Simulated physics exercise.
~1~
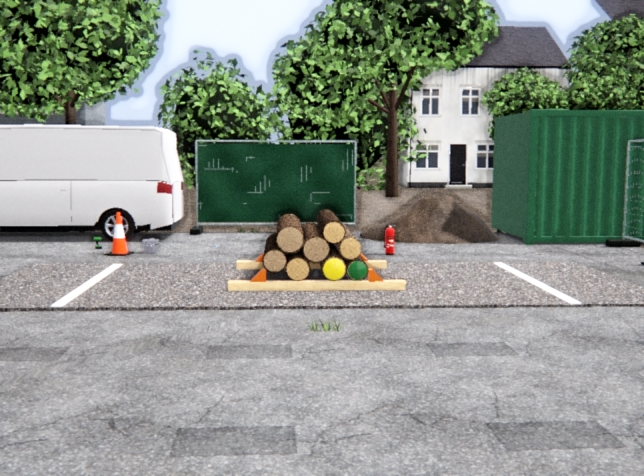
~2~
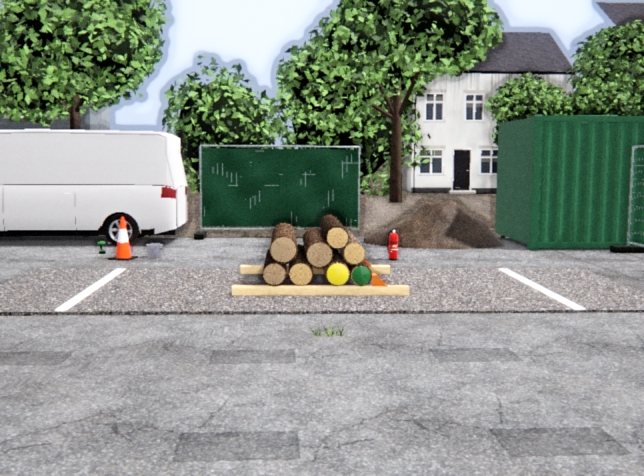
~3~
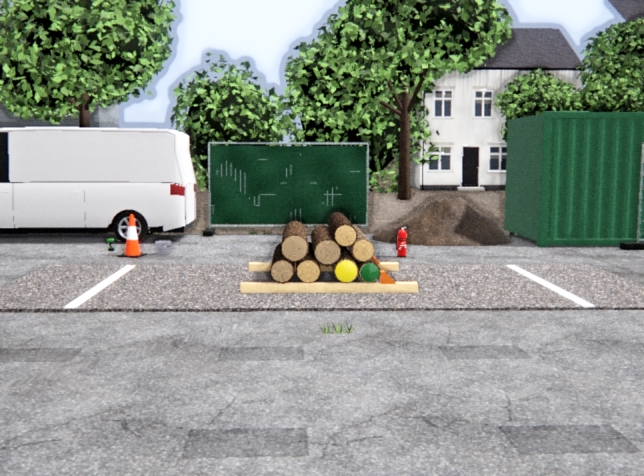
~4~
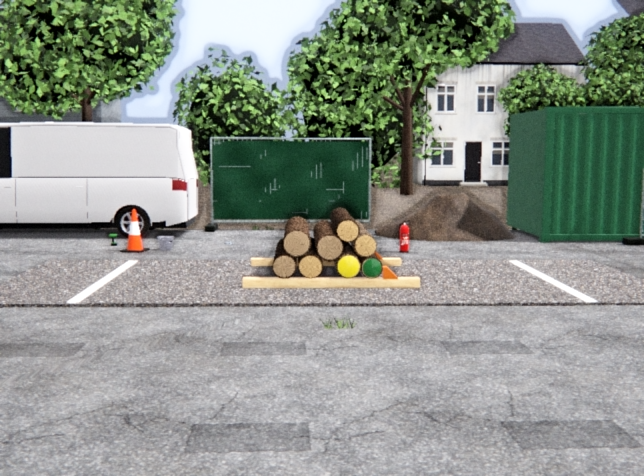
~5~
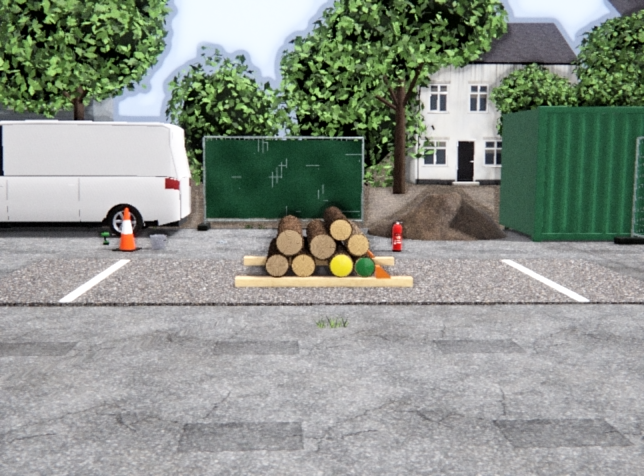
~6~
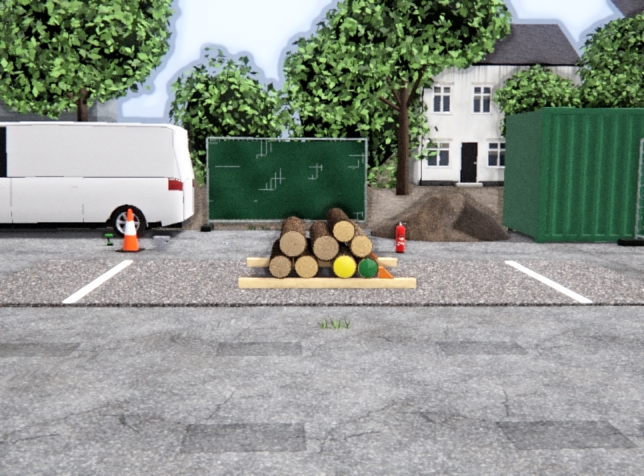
The log pile settles slightly as its left chock vanishes and stays stacked on the timbers.
